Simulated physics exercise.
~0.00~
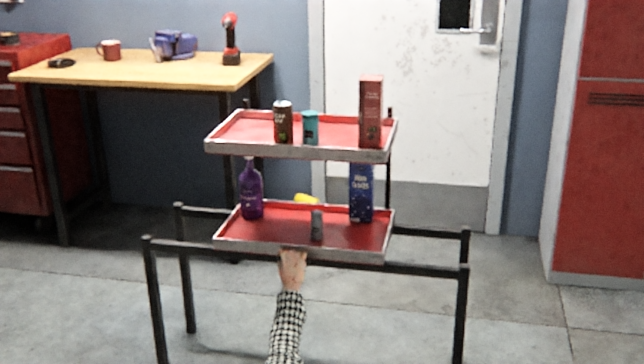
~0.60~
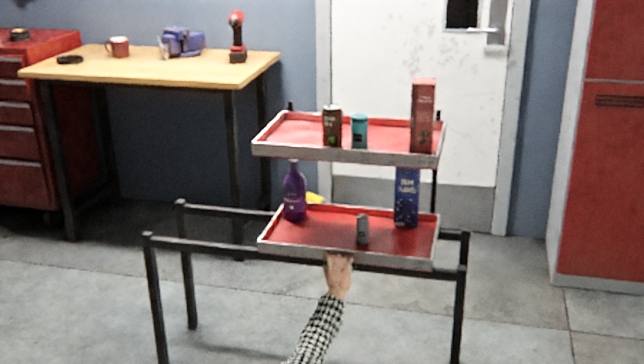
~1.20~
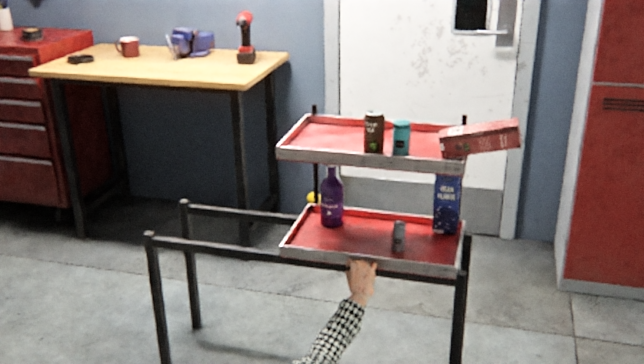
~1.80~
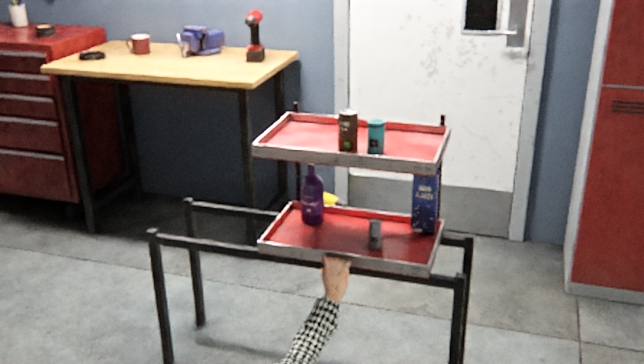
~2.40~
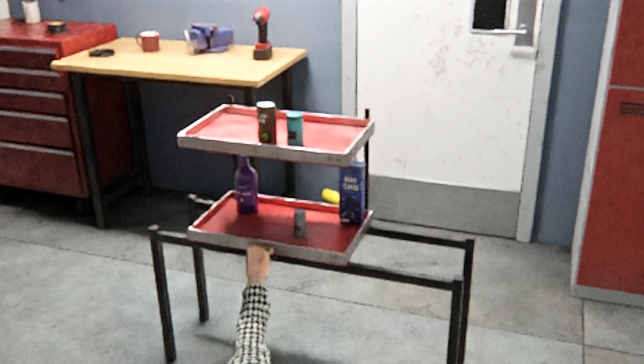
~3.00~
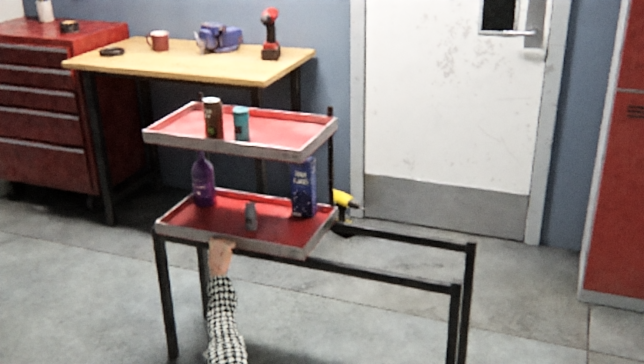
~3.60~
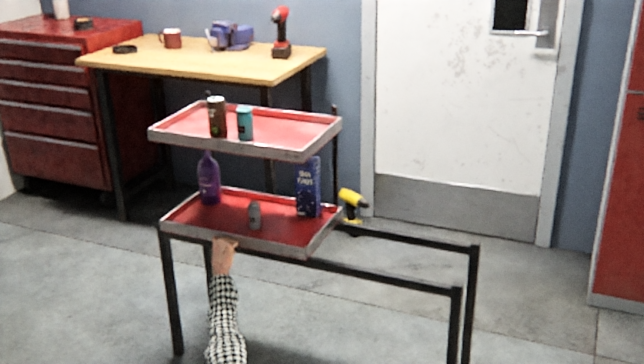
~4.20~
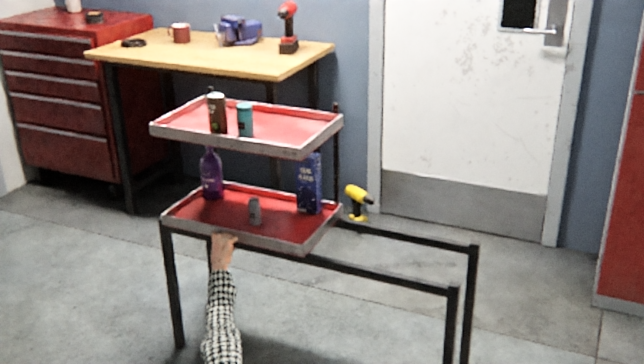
In a workshop, a hand slides a two-tier tray right, toppling the red carton off, then left.
